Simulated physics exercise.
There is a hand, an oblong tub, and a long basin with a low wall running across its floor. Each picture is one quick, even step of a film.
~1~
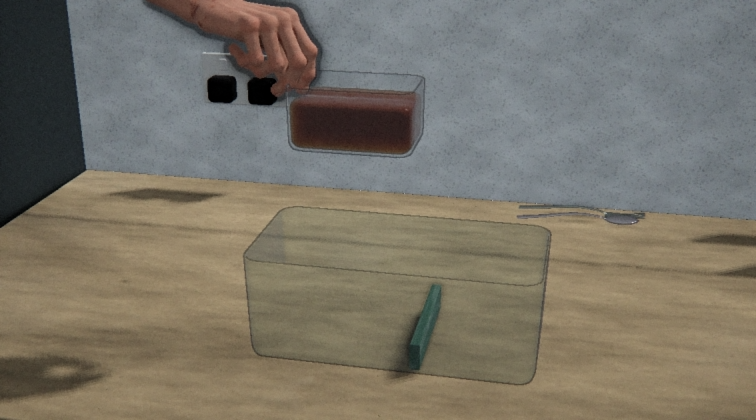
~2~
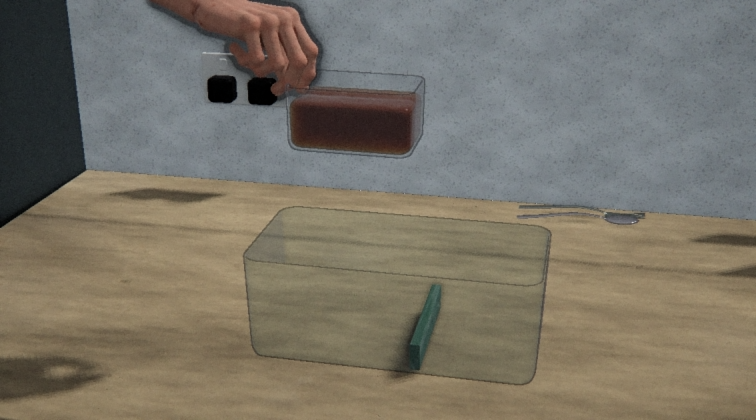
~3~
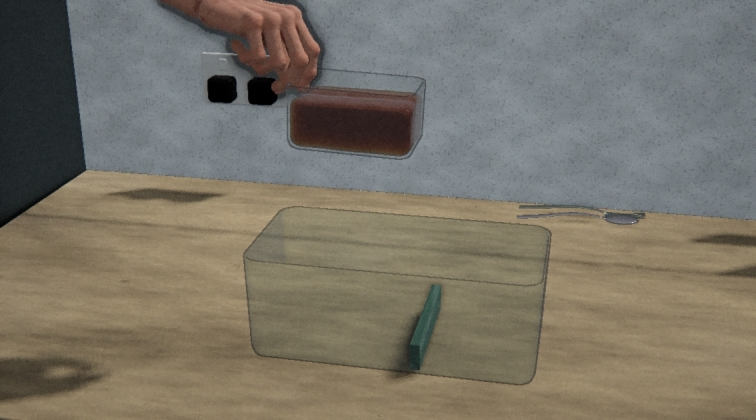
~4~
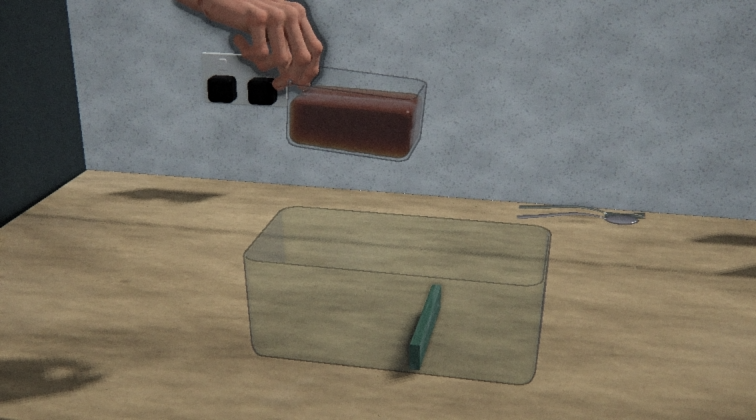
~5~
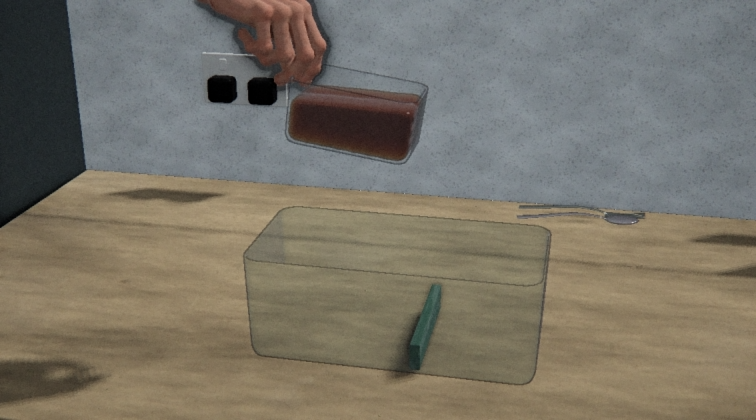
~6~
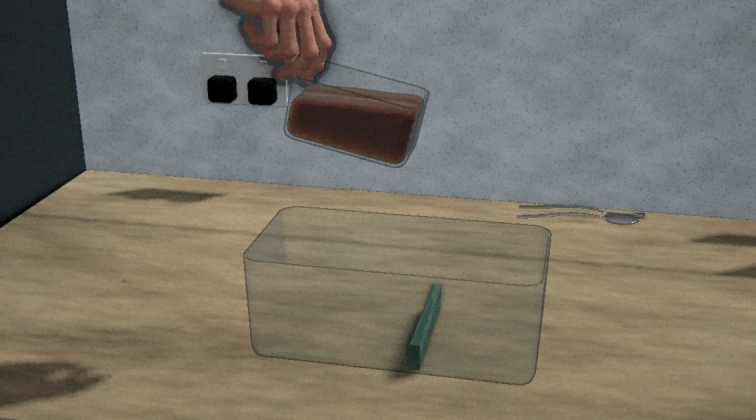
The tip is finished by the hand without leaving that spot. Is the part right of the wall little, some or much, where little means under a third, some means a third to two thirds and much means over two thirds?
Much.
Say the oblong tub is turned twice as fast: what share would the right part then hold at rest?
Roughly 70 in a hundred.
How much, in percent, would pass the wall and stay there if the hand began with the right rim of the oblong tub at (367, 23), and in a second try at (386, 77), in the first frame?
In order: Close to 60 and 65 percent.
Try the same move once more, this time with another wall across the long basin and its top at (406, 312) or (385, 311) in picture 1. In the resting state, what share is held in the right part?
90 per cent first, then 90 per cent.
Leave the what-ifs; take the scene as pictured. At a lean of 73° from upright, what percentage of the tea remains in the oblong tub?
45 per cent or so.
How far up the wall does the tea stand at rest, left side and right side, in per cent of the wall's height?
Left side 10 percent, right side 70 percent.
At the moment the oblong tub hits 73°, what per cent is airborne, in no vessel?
That comes to near 40 percent.
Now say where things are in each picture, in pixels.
In the first picture, it leans 0°; its right rim is at (419, 87); the tea meets the walls at (299, 94) and (418, 101); the long basin's rim runs from (263, 232) to (547, 257); the wall's top is at (426, 314).
In the second picture, it leans 1°; its right rim is at (419, 88); the tea meets the walls at (299, 94) and (418, 101).
In the third picture, it leans 2°; its right rim is at (420, 89); the tea meets the walls at (299, 94) and (419, 101).
In the fourth picture, it leans 5°; its right rim is at (421, 92); the tea meets the walls at (300, 93) and (419, 102).
In the fifth picture, it leans 8°; its right rim is at (422, 96); the tea meets the walls at (300, 93) and (420, 103).
In the sixth picture, it leans 12°; its right rim is at (424, 102); the tea meets the walls at (300, 92) and (422, 104).
A moment on, the oblong tub is tipped part way and 45 per cent is still to pour, 0 is left of the wall and 14 right of it.
Next, the oblong tub is tipped right over and 7 per cent is still to pour, 9 is left of the wall and 75 right of it.
Then the oblong tub is tipped right over and 0 per cent is still to pour, 24 is left of the wall and 75 right of it.
Later the oblong tub is tipped right over and 0 per cent is still to pour, 25 is left of the wall and 74 right of it.
In the end 25 per cent lies left of the wall, 74 right of it and 1 outside.
